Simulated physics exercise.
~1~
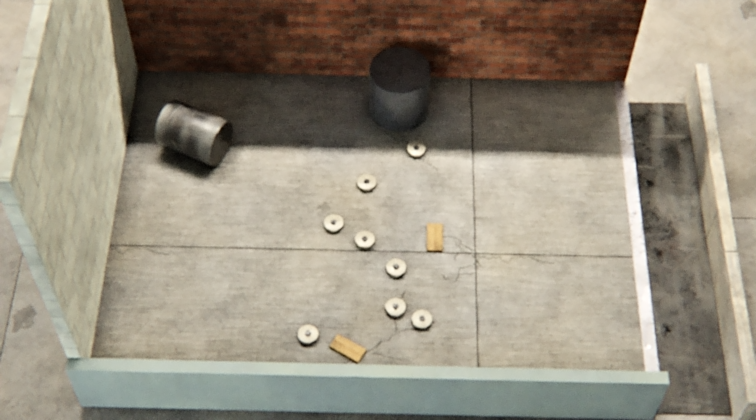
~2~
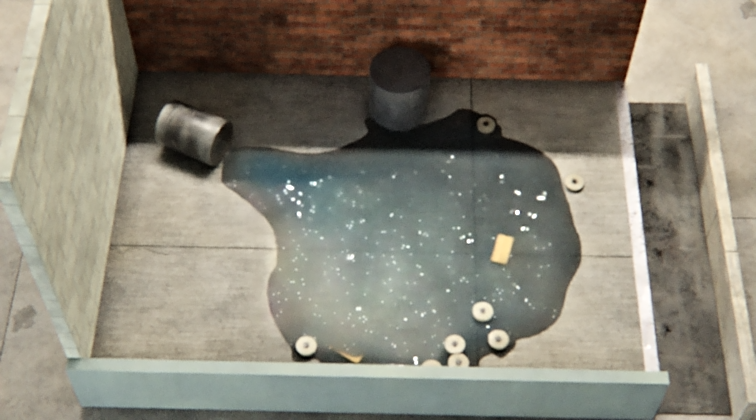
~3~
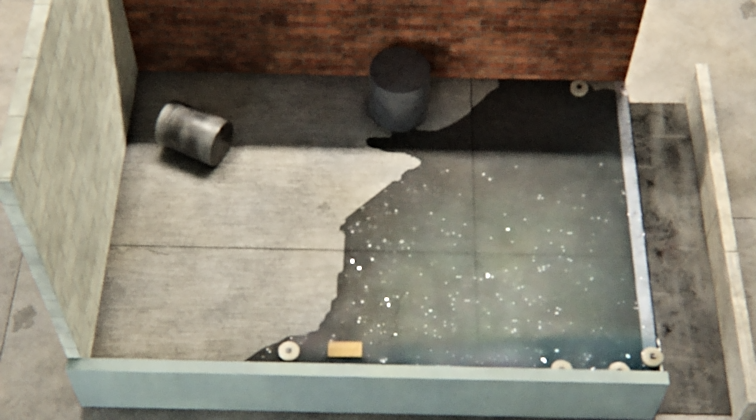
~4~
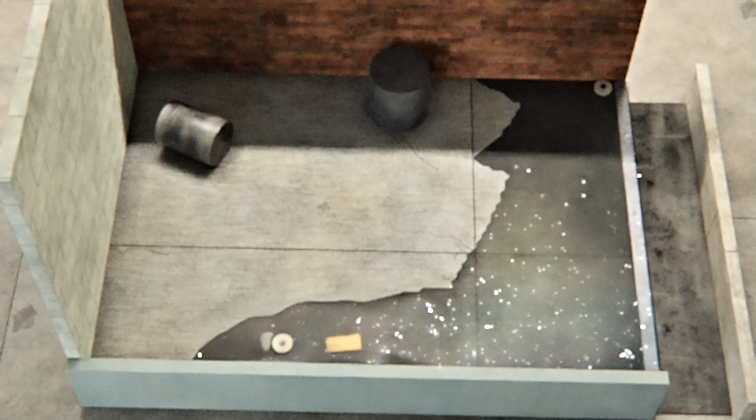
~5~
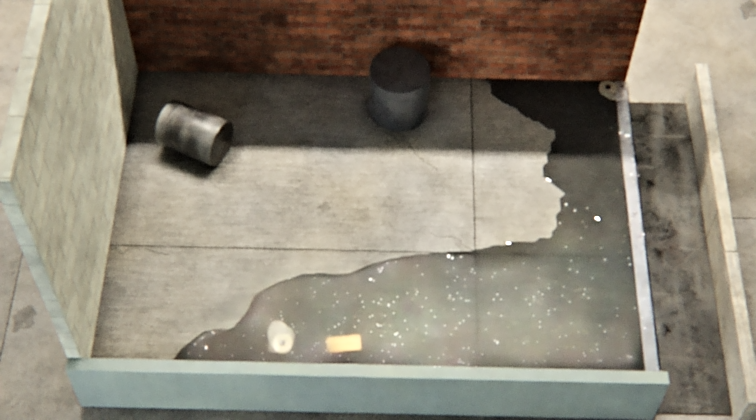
Water bursts from a grey metal drum lying on its side in a concrete room, seen from above, with pale walls, a brick wall behind and an open right edge. White ring-shaped lids and two tan boards lie scattered across the floor, and a dark upright barrel stands at the back. The glittering pool spreads toward the right and front, sweeping most of the lids along. Several gather by the front wall, then slide right and disappear. The water draws away from the drum, leaving bare floor at left, a shallow sheet at right and front, and one board, one lid near the front wall and another in the far right corner.
